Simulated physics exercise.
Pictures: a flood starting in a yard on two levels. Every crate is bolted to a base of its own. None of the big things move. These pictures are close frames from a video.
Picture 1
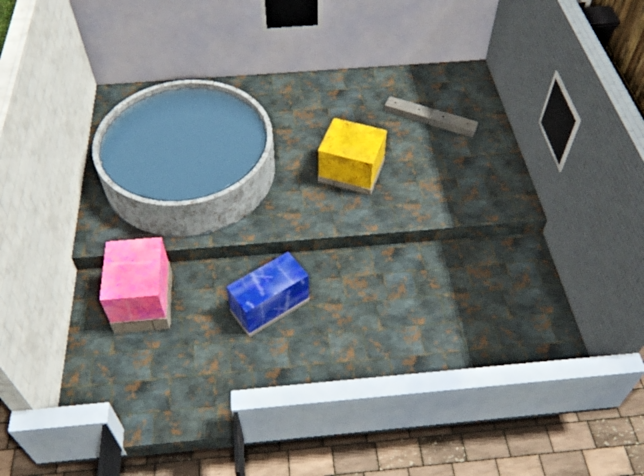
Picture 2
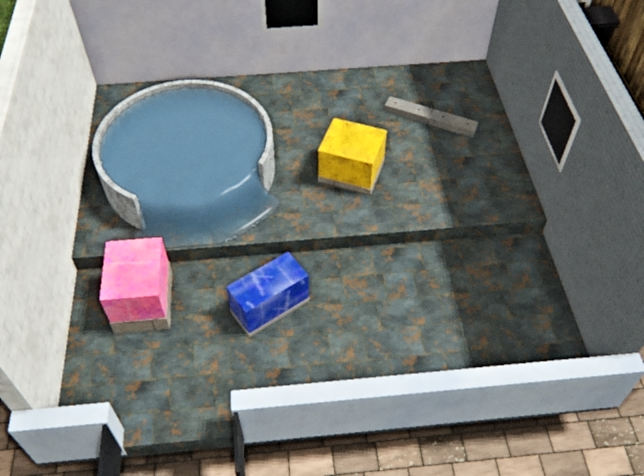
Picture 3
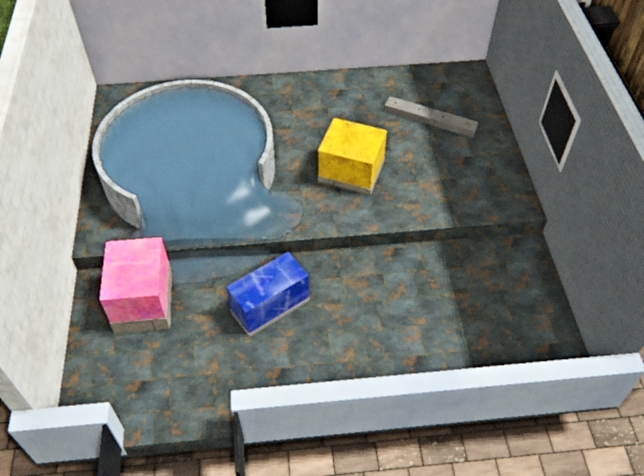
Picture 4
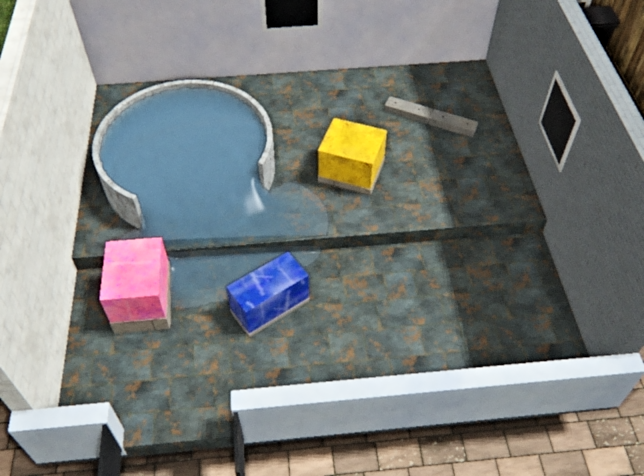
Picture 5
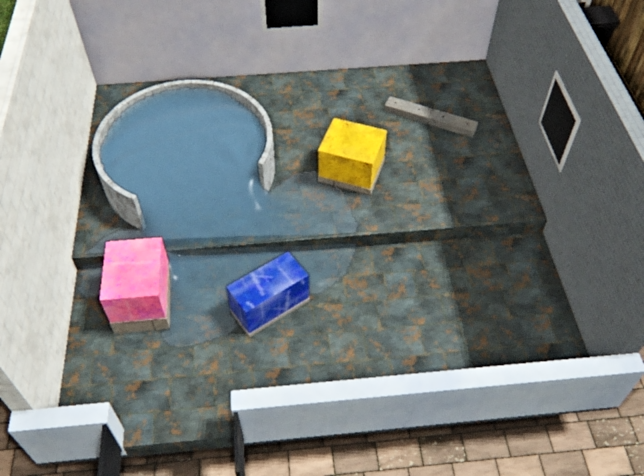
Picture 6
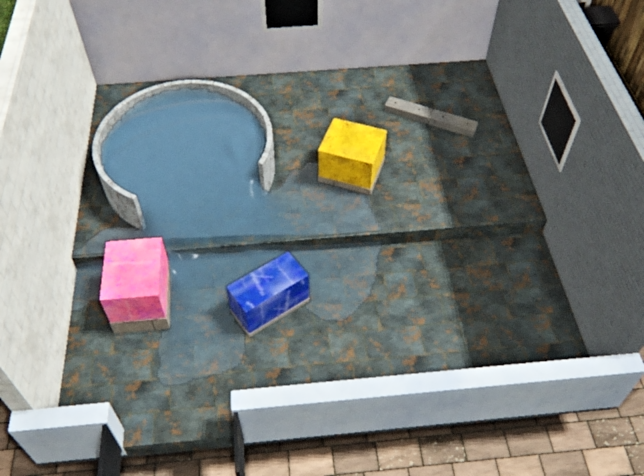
In a walled yard on two levels, water pours through a gap in the front of a round tank, spreads across the upper floor, then runs over the step and around the pink and blue blocks on the lower level.
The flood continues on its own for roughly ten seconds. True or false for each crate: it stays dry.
Yellow crate: True, it stays dry; blue crate: False, it gets wet; pink crate: False, it gets wet.
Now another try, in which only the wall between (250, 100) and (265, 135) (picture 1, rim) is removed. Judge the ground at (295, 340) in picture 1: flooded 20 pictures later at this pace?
I'd say it's left alone there.
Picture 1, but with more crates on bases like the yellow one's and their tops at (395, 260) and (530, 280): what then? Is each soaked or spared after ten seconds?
In that order: Is topped, is soaked.
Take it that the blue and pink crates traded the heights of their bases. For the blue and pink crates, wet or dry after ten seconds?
Then blue gets flooded and pink gets flooded.
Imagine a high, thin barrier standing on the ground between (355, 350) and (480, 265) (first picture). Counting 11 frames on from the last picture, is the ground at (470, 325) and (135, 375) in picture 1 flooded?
Untouched, reached.
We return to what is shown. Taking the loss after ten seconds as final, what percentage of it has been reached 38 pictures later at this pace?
My guess would be around 70 percent.
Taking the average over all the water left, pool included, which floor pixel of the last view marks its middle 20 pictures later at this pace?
It's close to (272, 270).
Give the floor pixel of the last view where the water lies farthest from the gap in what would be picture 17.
(582, 384).
A moment on, water covers 30 % of the floor; the yellow crate water round its plinth, the blue crate water round its plinth, the pink crate water round its plinth.
Next, water covers 45 % of the floor; the yellow crate water round its plinth, the blue crate water round its plinth, the pink crate water round its plinth.
Then, water covers 50 % of the floor; the yellow crate water round its plinth, the blue crate water round its plinth, the pink crate water round its plinth.
Later, water covers 50 % of the floor; the yellow crate water round its plinth, the blue crate water round its plinth, the pink crate water round its plinth.
In the end, water covers 50 % of the floor; the yellow crate stayed above the water, the blue crate was topped, the pink crate was topped.
